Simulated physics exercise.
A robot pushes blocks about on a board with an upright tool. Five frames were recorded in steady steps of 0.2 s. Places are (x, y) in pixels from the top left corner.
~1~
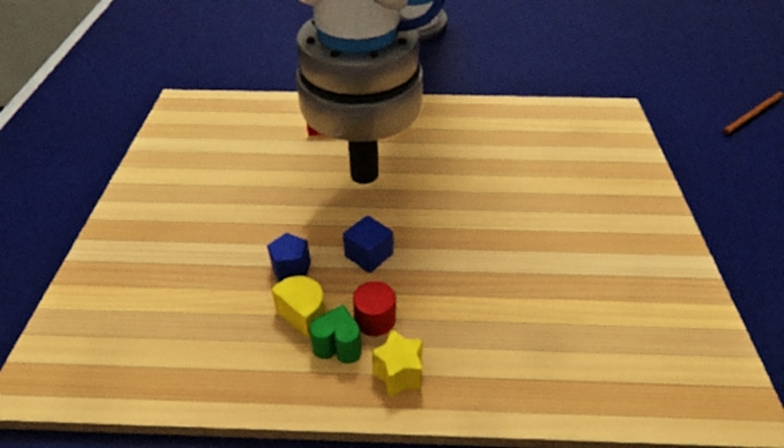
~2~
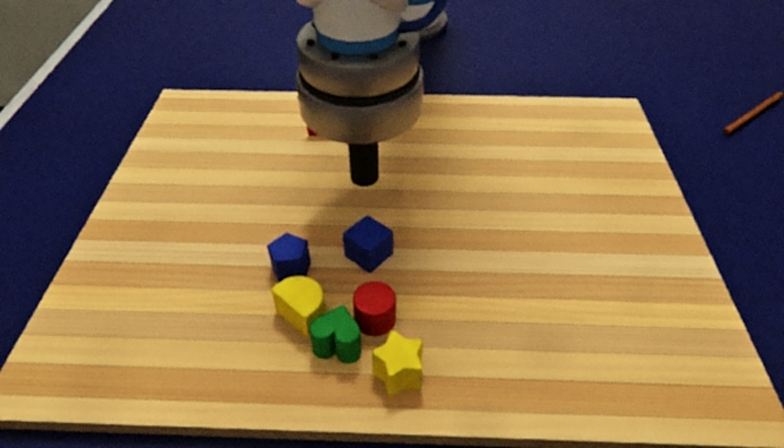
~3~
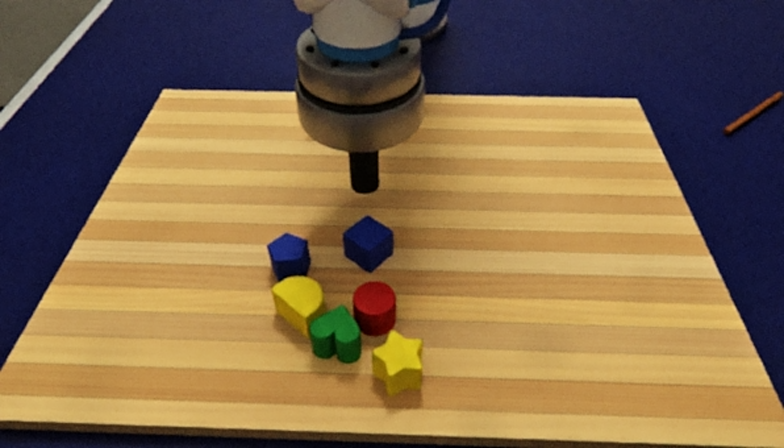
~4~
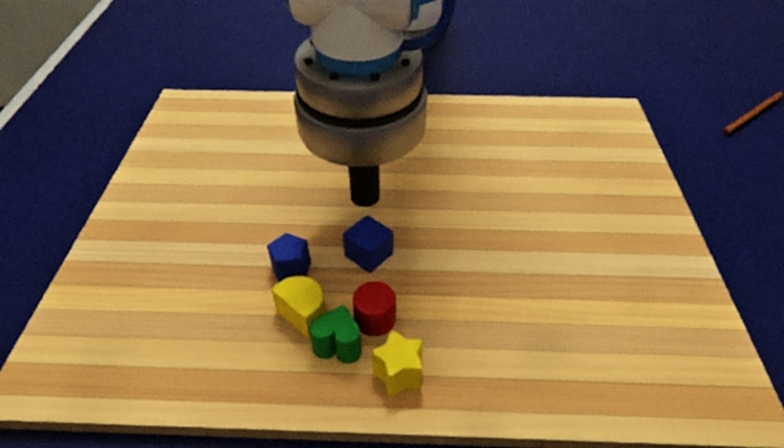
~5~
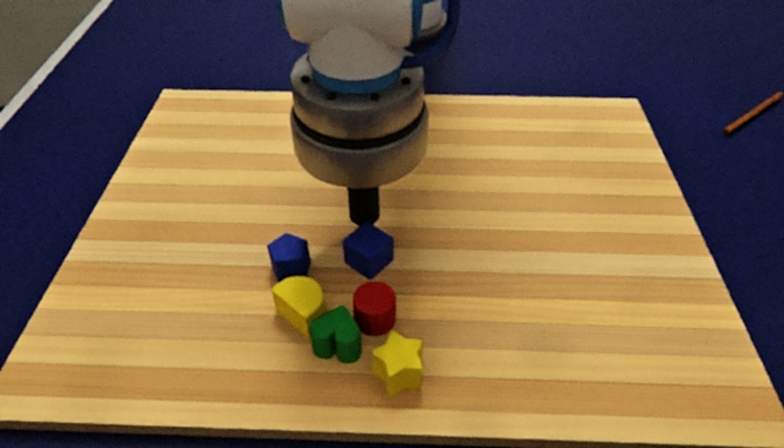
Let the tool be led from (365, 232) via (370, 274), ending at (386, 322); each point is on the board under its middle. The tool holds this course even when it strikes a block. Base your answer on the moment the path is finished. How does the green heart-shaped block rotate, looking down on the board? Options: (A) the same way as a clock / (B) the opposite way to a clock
Choice A: The same way as a clock.
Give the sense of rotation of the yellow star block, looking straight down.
My prediction: CCW.
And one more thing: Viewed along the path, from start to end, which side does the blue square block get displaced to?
It heads right.
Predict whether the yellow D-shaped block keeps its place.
The yellow D-shaped block is left alone.
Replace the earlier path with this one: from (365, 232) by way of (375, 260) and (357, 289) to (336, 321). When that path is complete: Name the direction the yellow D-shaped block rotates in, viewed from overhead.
Its rotation is clockwise.
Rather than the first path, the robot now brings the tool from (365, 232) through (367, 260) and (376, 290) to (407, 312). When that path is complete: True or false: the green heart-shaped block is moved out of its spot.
True - the claim holds.
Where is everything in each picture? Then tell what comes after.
Tool's lower end (364, 175); yellow D-shaped block (300, 293); green heart-shaped block (336, 325); blue square block (368, 232); red circular block (374, 297); yellow star block (400, 352), in the first frame.
Tool (365, 178); blocks still, in the second frame.
Tool (365, 185); blocks still, in the third frame.
Tool (365, 198); blocks still, in the fourth frame.
Tool (365, 216); yellow D-shaped block (300, 293); green heart-shaped block (336, 325); blue square block (368, 238); red circular block (374, 297); yellow star block (400, 352), in the fifth frame.
What follows on the original path. One third of the way, tool (367, 244); blue square block (369, 270); red circular block (375, 308).
Two thirds of the way, tool (374, 275); green heart-shaped block (328, 334), turned 35° clockwise; blue square block (359, 299), turned 45° clockwise; red circular block (371, 334); yellow star block (404, 358).
At the end, tool (385, 306); yellow D-shaped block still; green heart-shaped block (313, 345), turned 45° clockwise; blue square block (354, 320), turned 100° clockwise; red circular block (358, 364); yellow star block (406, 366), turned 25° anticlockwise.
